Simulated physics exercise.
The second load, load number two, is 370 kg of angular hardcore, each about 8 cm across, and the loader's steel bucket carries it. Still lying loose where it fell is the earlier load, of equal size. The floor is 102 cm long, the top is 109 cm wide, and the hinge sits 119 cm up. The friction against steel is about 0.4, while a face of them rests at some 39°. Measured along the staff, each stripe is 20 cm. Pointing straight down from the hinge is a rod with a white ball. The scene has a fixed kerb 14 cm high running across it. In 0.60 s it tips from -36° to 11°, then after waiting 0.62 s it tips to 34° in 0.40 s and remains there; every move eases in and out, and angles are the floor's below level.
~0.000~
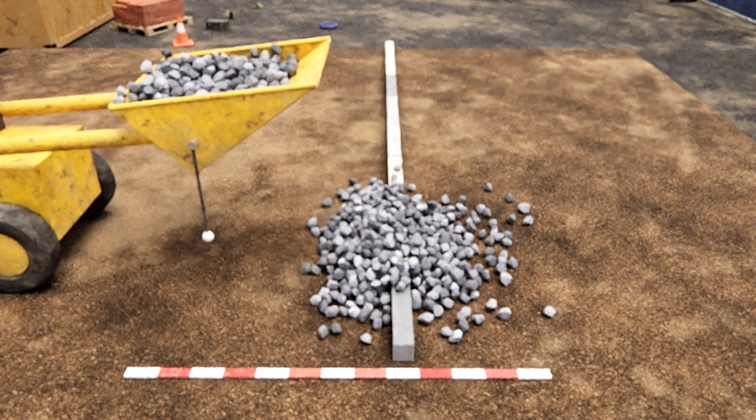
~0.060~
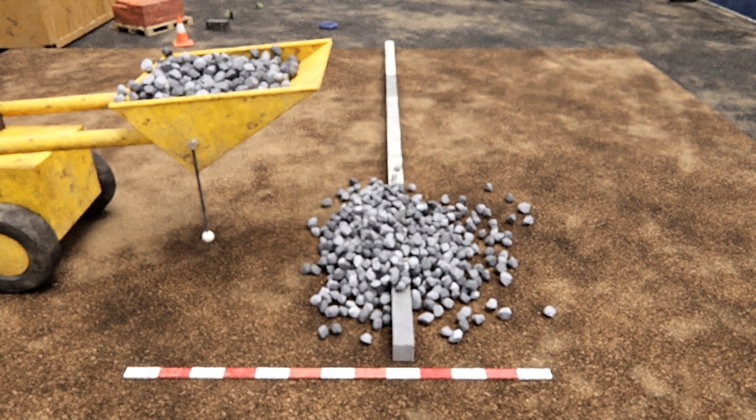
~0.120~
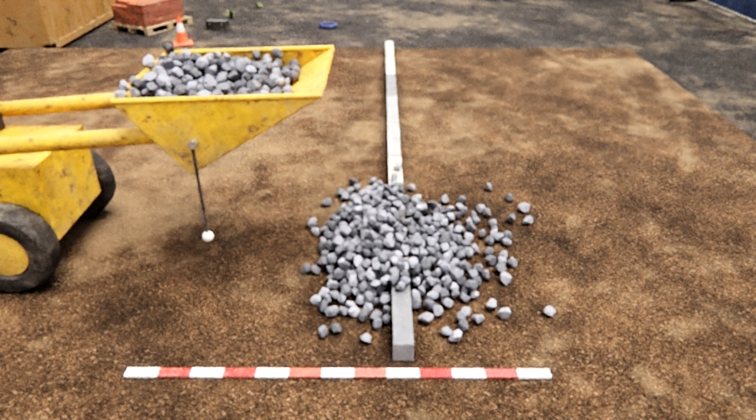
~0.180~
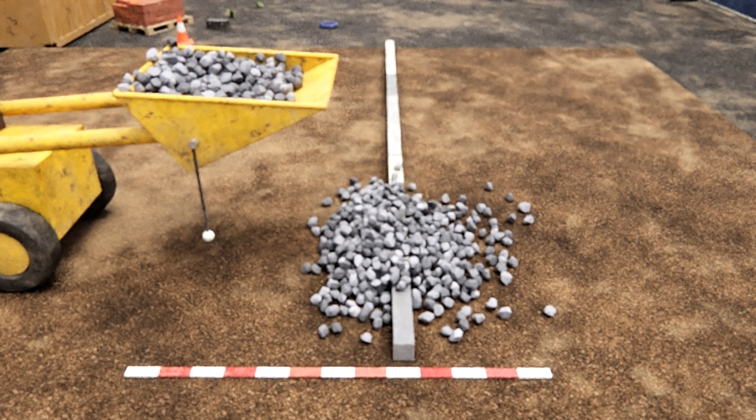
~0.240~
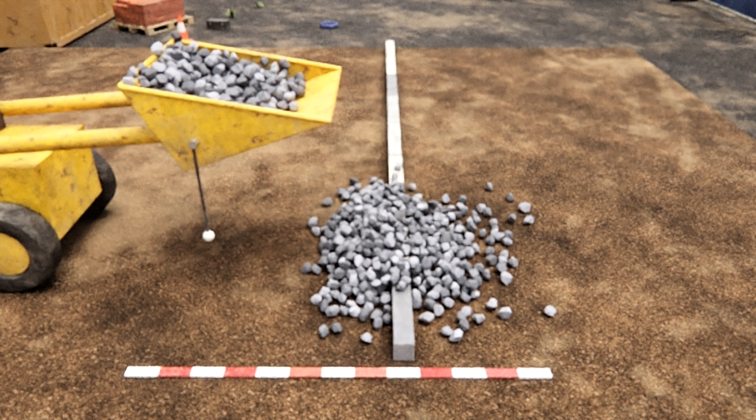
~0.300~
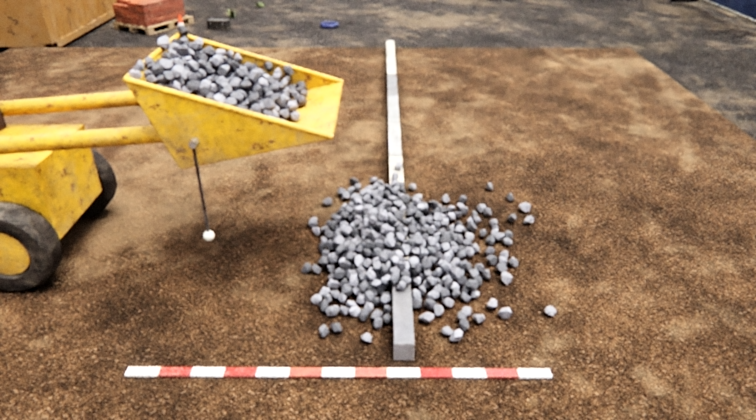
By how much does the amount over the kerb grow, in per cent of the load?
About 2 per cent.
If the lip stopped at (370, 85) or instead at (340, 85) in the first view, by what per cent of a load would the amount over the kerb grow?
I'd expect near 45 per cent first and near 15 per cent next.
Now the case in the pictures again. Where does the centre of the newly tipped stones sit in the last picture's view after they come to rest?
The middle lies near (340, 231) in the last picture.
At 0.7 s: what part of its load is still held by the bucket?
Close to 100 in a hundred.
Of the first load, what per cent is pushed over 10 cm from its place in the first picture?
0 %.
After 0.4 s the floor is at 4°; in per cent of one load, 100 in the bucket, 64 on this side of the kerb, 36 over the kerb; the foremost stones are at (515, 224).
After 0.7 s the floor is at 11°; in per cent of one load, 100 in the bucket, 64 on this side of the kerb, 36 over the kerb; the foremost stones are at (515, 224).
After 2.1 s the floor is at 34°; in per cent of one load, 56 in the bucket, 108 on this side of the kerb, 36 over the kerb; the foremost stones are at (515, 224).
After 4.7 s the floor is at 34°; in per cent of one load, 0 in the bucket, 161 on this side of the kerb, 39 over the kerb; the foremost stones are at (515, 224). Net gain over the kerb, 2.
